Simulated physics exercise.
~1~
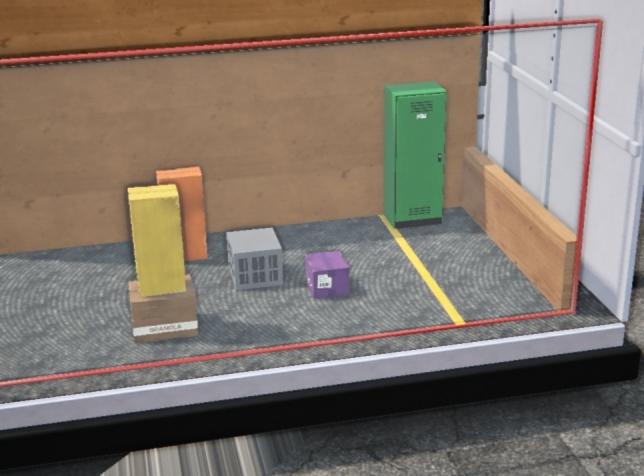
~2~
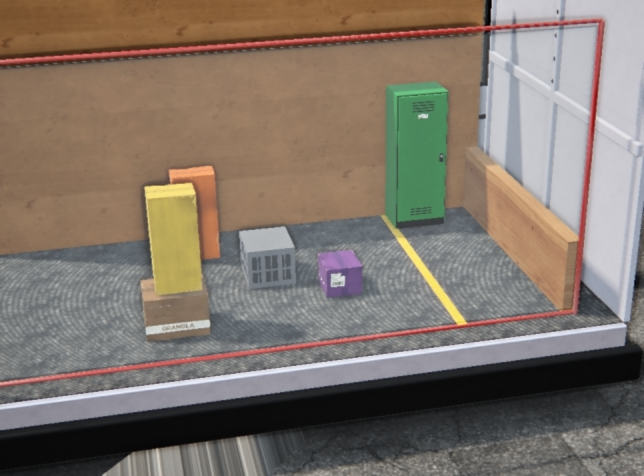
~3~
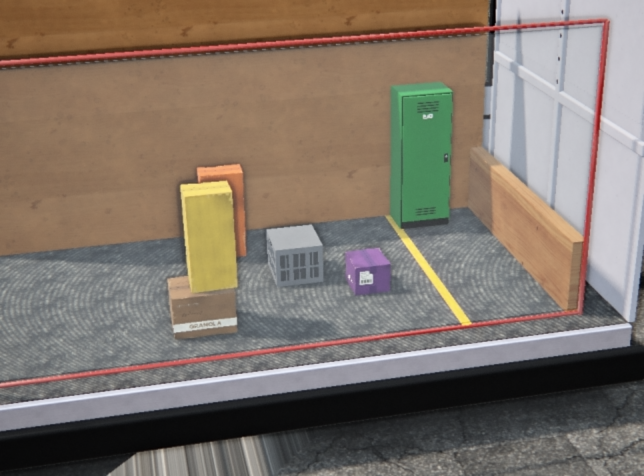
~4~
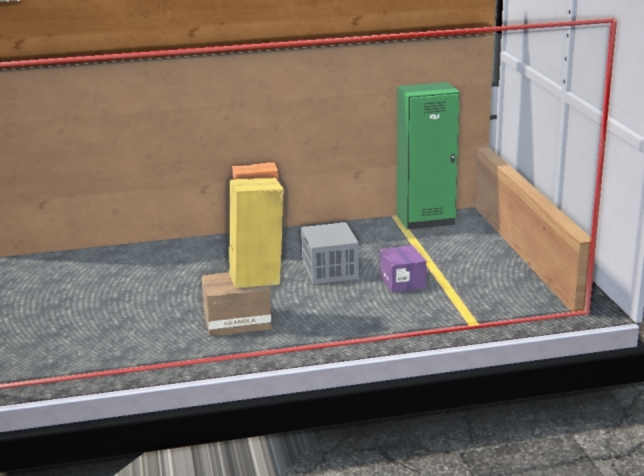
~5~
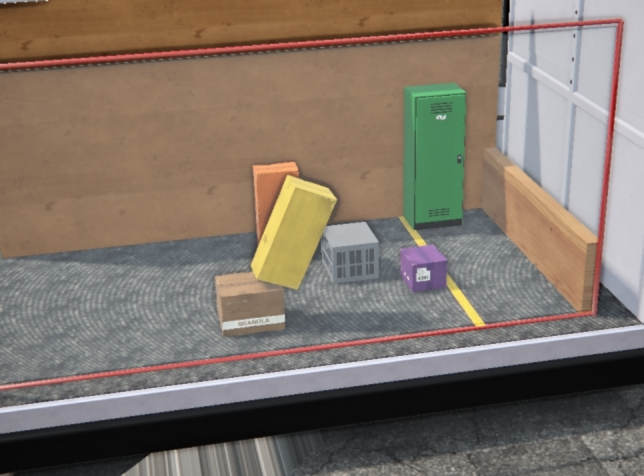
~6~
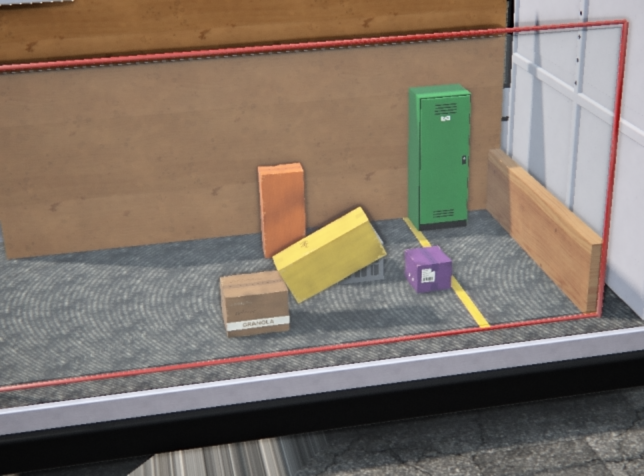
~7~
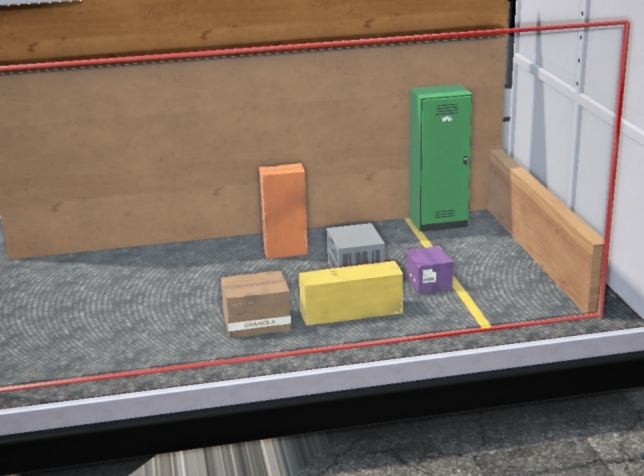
A tall yellow box standing on a brown carton slides right with the rest of the loose load across a grey cargo floor, seen from above through the open side of a bay. Behind it is an upright orange box, with a grey crate and a purple carton to the right, then a yellow line and a green locker by the back wall. The yellow box tips right off the carton, drops across the front of the crate and settles on its side. The others stay upright, all resting left of the line, the purple carton closest.
